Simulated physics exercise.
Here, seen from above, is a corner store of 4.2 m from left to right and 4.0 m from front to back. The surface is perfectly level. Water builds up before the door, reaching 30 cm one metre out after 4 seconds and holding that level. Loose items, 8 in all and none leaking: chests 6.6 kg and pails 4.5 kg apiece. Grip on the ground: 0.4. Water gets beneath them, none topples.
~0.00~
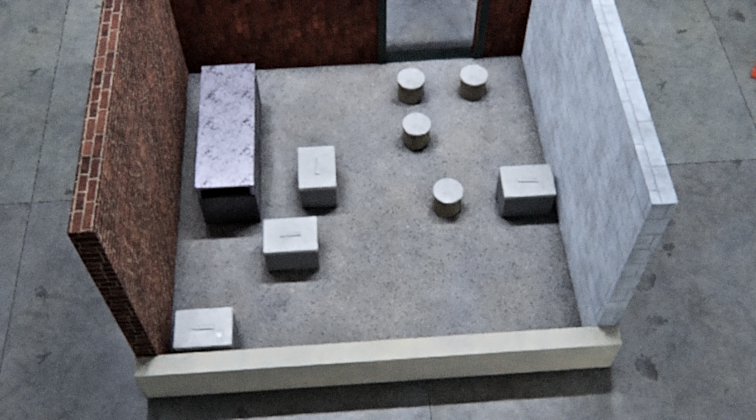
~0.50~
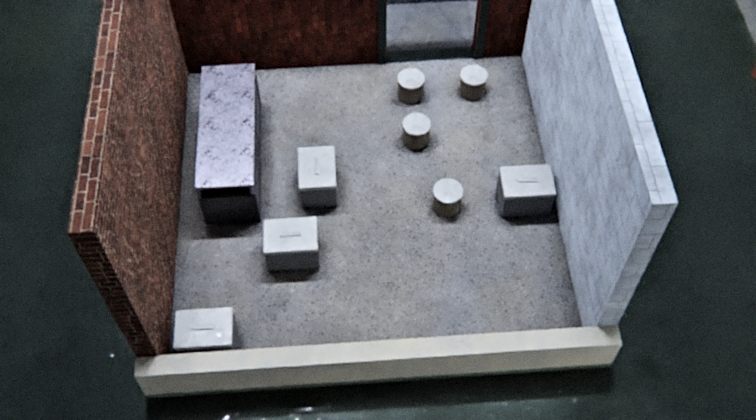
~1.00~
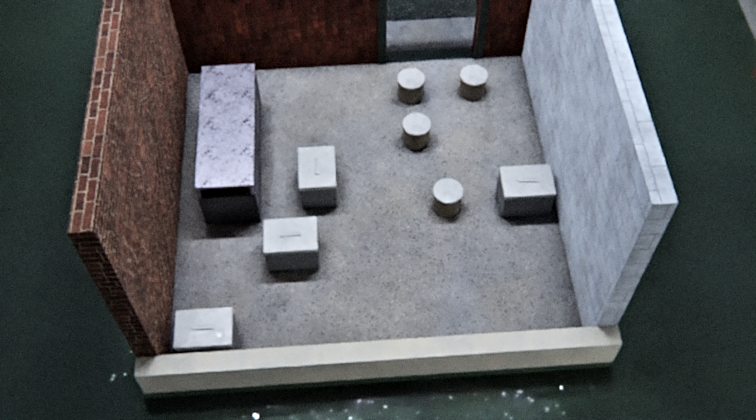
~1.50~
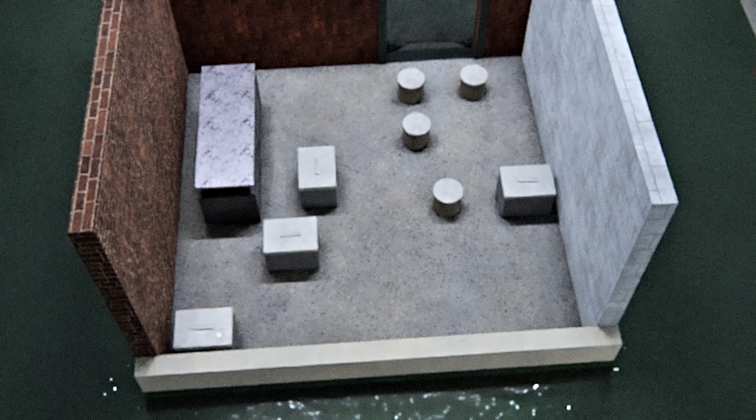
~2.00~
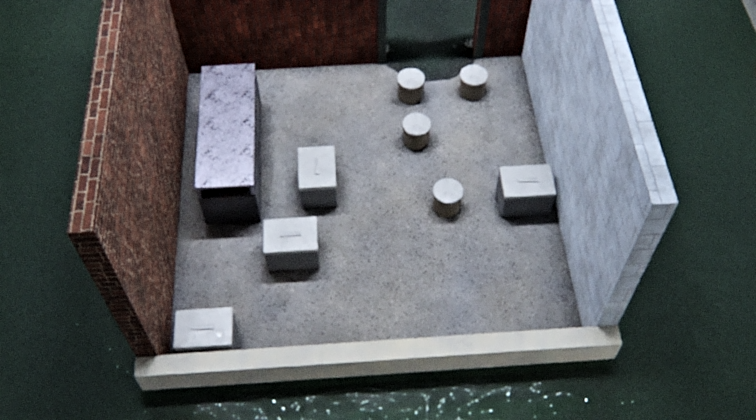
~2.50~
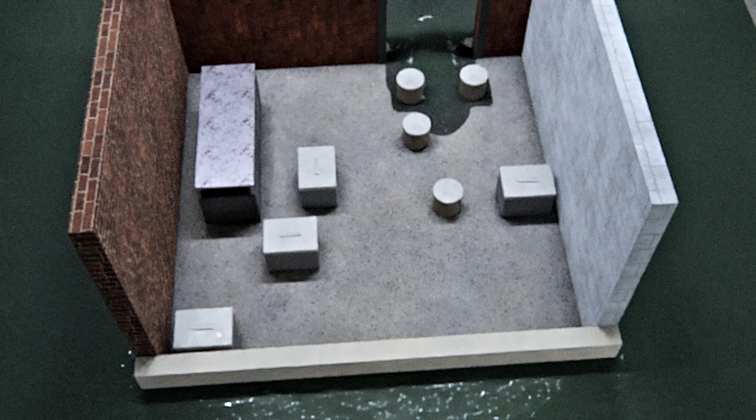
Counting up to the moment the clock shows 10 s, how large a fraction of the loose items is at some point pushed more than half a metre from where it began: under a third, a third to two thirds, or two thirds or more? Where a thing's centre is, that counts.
It falls in the high range.
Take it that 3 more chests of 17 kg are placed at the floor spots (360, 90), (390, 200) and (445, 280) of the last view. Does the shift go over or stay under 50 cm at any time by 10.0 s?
Respectively, lower, higher and higher.
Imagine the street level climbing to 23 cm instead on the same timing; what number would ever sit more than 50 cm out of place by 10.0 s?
I count 8 of them in that case.
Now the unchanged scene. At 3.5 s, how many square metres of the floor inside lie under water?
Wet: Near 4.0 m2.
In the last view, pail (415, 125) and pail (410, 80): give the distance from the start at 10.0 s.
The first is 300 cm from its start, the second 300 cm.
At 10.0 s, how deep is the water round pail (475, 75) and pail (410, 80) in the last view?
Around 16 cm and 18 cm.
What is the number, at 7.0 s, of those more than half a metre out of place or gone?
I make it 7.
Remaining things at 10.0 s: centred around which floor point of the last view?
Around (288, 289).
After 3.5 s 2 of 8 are over 50 cm from their spots; 0 afloat.
After 4.5 s 5 of 8 are over 50 cm from their spots; 1 afloat.
After 7.0 s 7 of 8 are over 50 cm from their spots; 7 afloat.
After 10.0 s 7 of 8 are over 50 cm from their spots, and 7 have been at some point; 8 afloat.
